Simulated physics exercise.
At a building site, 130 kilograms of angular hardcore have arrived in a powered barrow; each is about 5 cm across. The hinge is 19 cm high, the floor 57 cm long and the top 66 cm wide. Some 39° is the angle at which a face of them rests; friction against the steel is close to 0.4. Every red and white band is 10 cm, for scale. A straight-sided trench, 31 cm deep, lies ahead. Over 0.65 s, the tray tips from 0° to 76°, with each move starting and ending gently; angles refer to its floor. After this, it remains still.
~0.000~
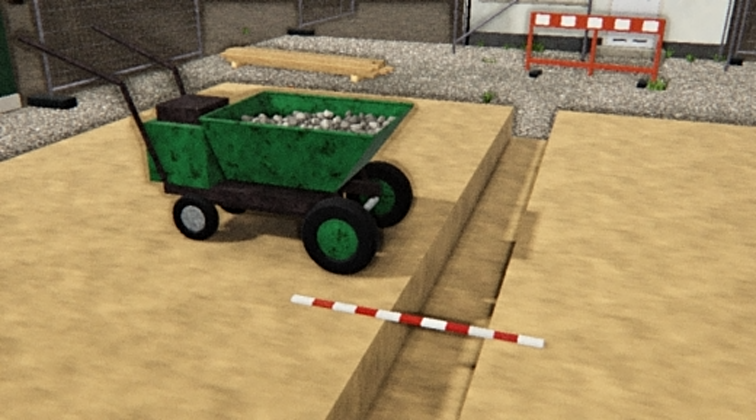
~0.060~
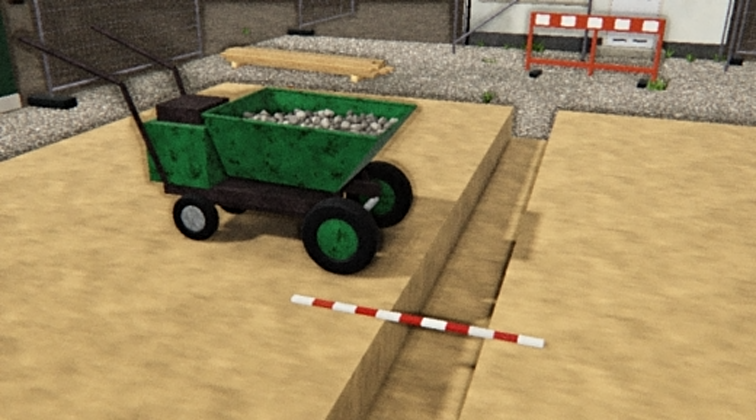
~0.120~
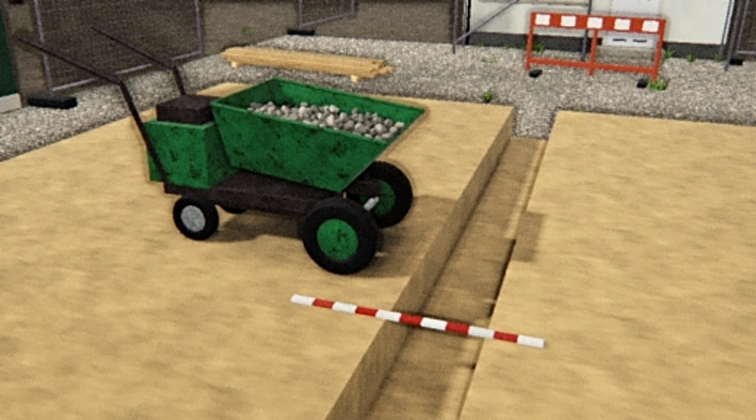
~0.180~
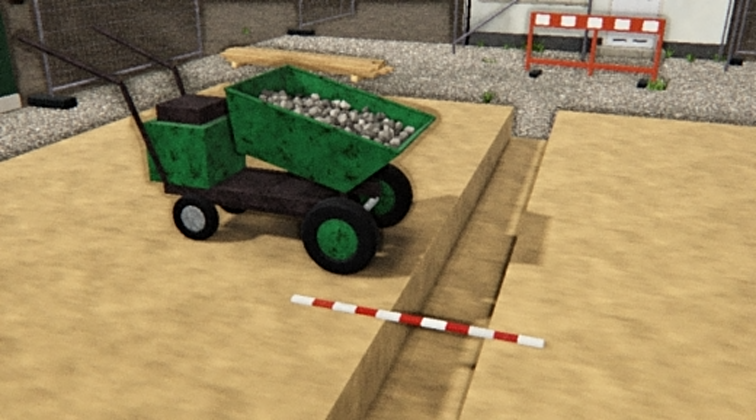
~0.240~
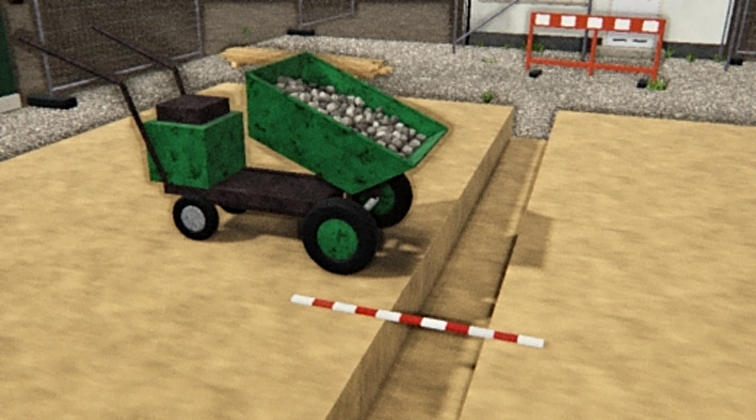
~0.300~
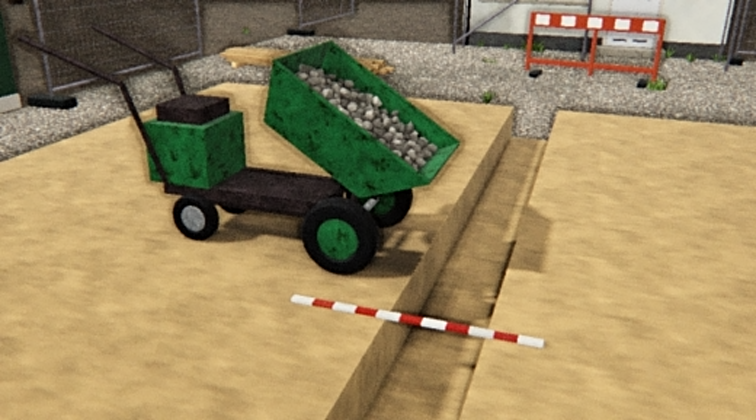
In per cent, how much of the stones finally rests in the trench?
Roughly 62 per cent of them.
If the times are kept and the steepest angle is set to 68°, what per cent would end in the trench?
About 40%.
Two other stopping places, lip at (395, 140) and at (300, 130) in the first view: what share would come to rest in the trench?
Roughly 45 in a hundred, then 80 in a hundred.
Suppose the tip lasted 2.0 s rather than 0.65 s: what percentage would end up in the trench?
In that case some 90 per cent.
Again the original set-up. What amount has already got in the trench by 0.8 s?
At that moment: Approx. 15 %.
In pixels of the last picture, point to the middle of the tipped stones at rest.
About (492, 299).
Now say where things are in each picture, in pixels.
The first picture shows lip at (374, 137), floor tilted 0°, highest stones at (346, 122).
The second picture shows lip at (377, 139), floor tilted 2°, highest stones at (331, 119); the stones move at 0.4 m/s on average.
In the third picture, the tray is at 7°, its lip at (387, 144); the top of the load is at (284, 110); the stones move at 0.8 m/s on average.
In the fourth picture, the tray is at 14°, its lip at (400, 153); the top of the load is at (283, 99); the stones move at 1.2 m/s on average.
The fifth picture shows lip at (415, 166), floor tilted 23°, highest stones at (293, 85); the stones move at 1.4 m/s on average.
The sixth picture shows lip at (429, 183), floor tilted 34°, highest stones at (313, 74); the stones move at 1.5 m/s on average.
After 0.5 s the floor is at 64°; 100 % in the tray; the foremost stones are at (453, 209).
After 0.8 s the floor is at 76°; 73 % in the tray, 17 % in the trench, 10 % past the trench; the foremost stones are at (533, 274).
After 1.1 s the floor is at 76°; 20 % in the tray, 42 % in the trench, 38 % past the trench; the foremost stones are at (699, 287).
After 3.0 s the floor is at 76°; 0 % in the tray, 62 % in the trench, 38 % past the trench; the foremost stones are past the picture's edge.
